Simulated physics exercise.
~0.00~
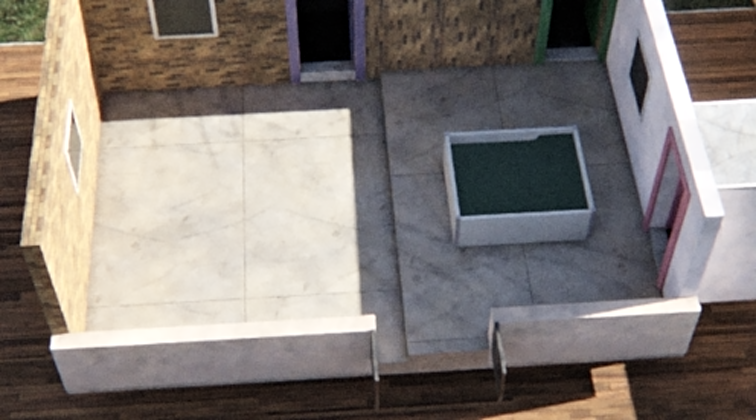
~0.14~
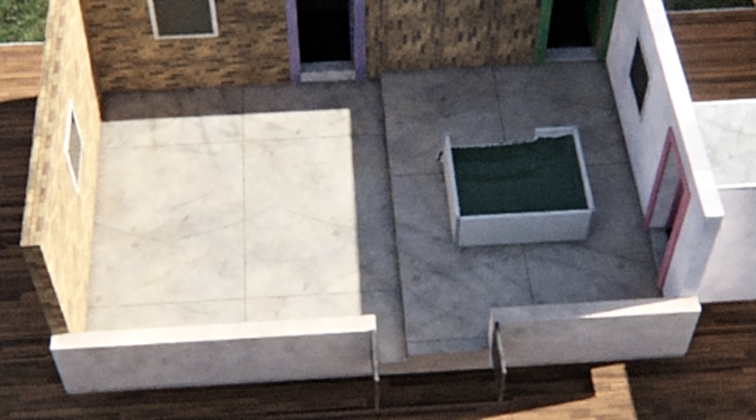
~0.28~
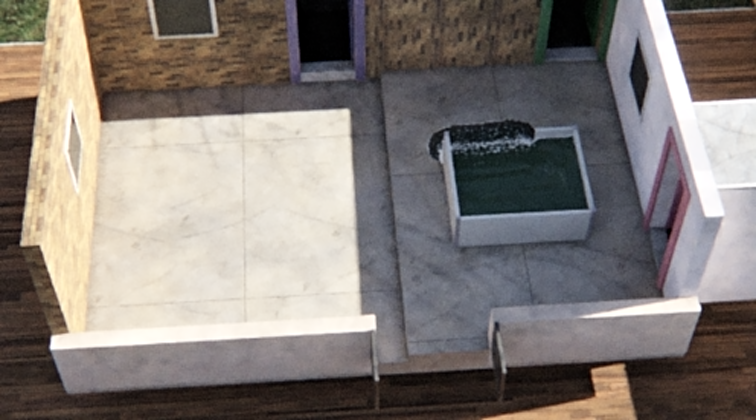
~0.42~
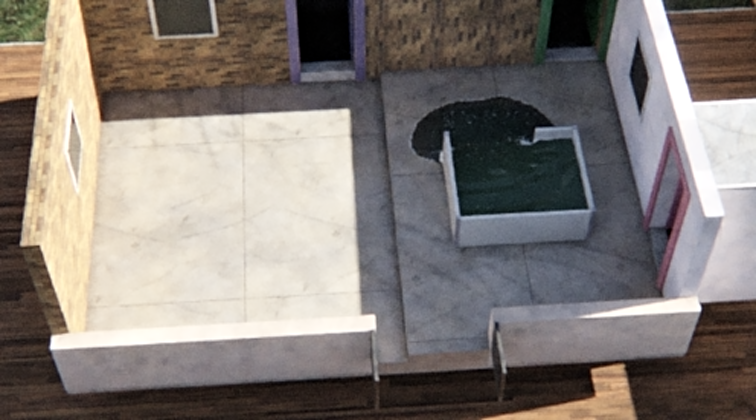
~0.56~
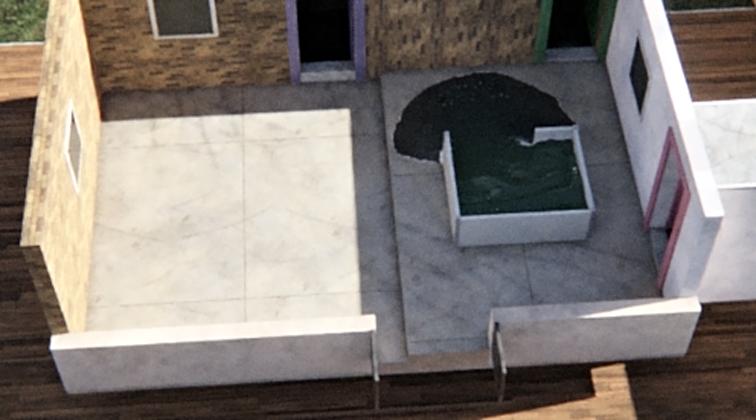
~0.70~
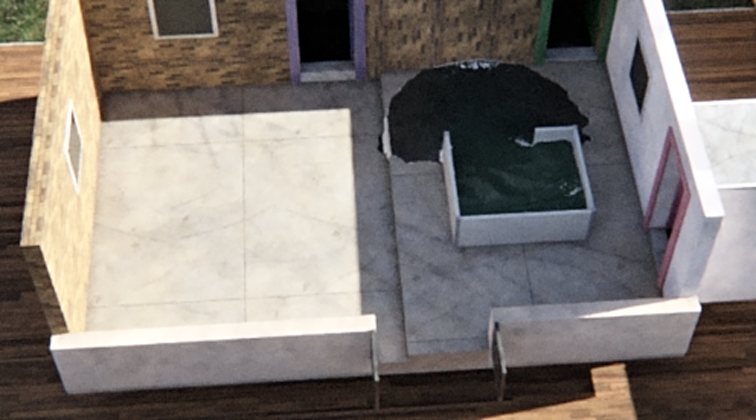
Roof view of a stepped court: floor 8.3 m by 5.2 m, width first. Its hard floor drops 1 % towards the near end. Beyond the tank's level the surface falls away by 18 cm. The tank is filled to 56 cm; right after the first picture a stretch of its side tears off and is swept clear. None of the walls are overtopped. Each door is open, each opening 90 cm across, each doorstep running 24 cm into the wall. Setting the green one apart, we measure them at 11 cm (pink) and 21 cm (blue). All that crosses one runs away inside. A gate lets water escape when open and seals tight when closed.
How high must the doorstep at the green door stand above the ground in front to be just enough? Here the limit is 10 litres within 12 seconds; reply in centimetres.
14.5 cm.
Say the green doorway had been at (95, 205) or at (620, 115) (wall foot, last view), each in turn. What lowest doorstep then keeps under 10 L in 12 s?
About 6.0 cm, then about 10.0 cm.
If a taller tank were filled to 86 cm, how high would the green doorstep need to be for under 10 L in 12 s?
26 cm.
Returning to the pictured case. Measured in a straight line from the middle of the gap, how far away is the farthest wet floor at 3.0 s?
Roughly 6.4 metres.
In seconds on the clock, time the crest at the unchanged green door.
I'd guess close to 2.8 seconds.
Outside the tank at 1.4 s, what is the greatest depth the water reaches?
Roughly 34 cm.
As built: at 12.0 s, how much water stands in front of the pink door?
About 4.0 centimetres deep.
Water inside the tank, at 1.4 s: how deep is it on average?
I'd put it near 32 cm.
After 1.4 s water covers 15 % of the floor, deepest (34 cm) near (466, 73); 12 cm at the green door, 1 litre in over its 7 cm doorstep.
After 3.0 s water covers 35 % of the floor, deepest (22 cm) near (607, 66); 14 cm at the green door, 24 litres in over its 7 cm doorstep.
After 12.0 s water covers 95 % of the floor, deepest (10 cm) near (340, 350); 2 cm at the green door, 68 litres in over its 7 cm doorstep.
At the green door as built, the water arrived by 1.1 s and peaked near 14 cm at 2.8 s.
Run again over the same 12 s with other heights there, 21 litres in over 12 cm, 6 litres over 16 cm. The limit of 10 litres is kept from about 14.5 cm up.
